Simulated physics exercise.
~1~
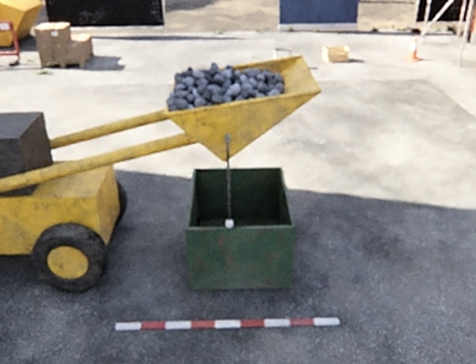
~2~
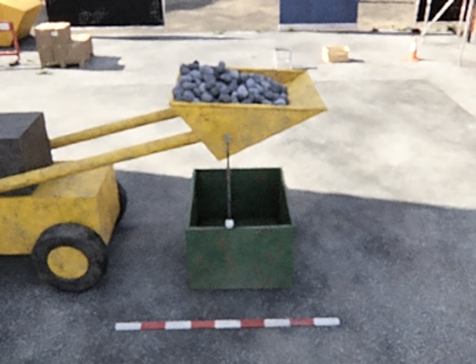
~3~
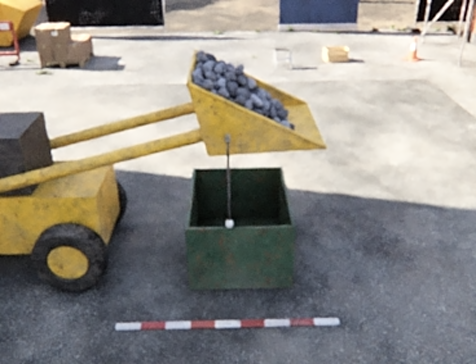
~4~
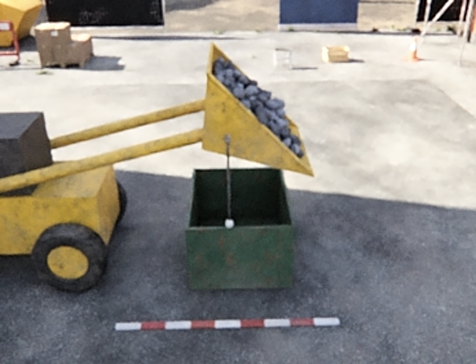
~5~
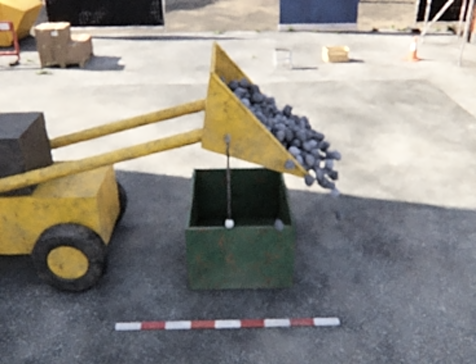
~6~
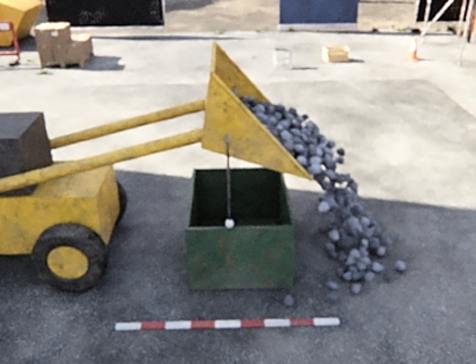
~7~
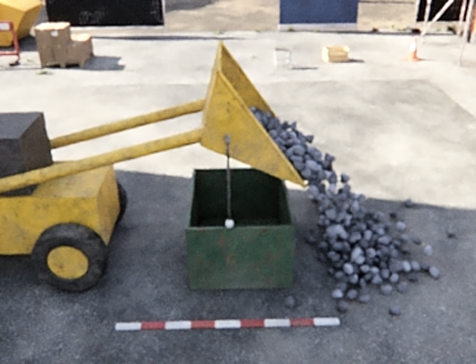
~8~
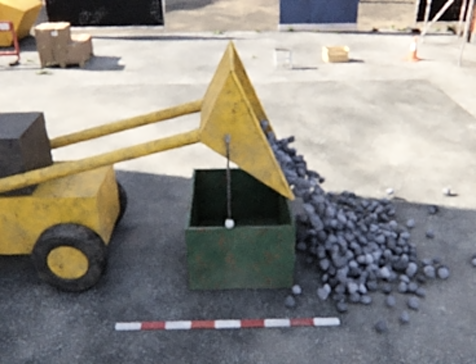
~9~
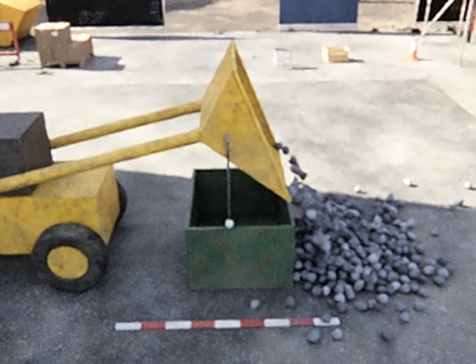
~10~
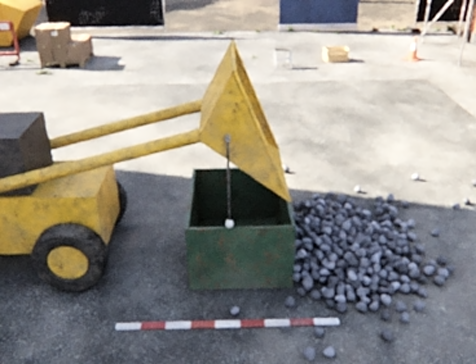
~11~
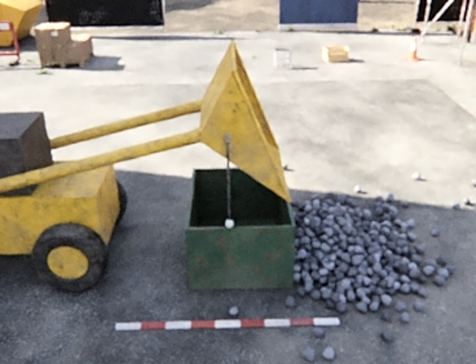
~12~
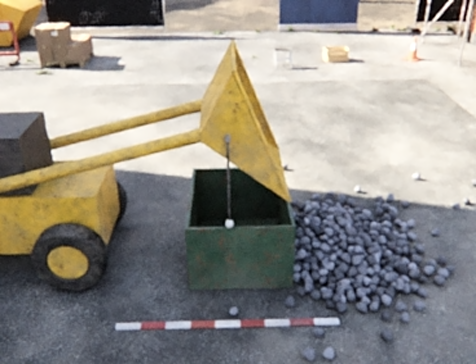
The yellow bucket of a small loader, heaped with grey stones, tipped down to the right and paused, then tipped further, spilling all the stones past the green bin into a pile on the ground beside it, leaving the bin empty.
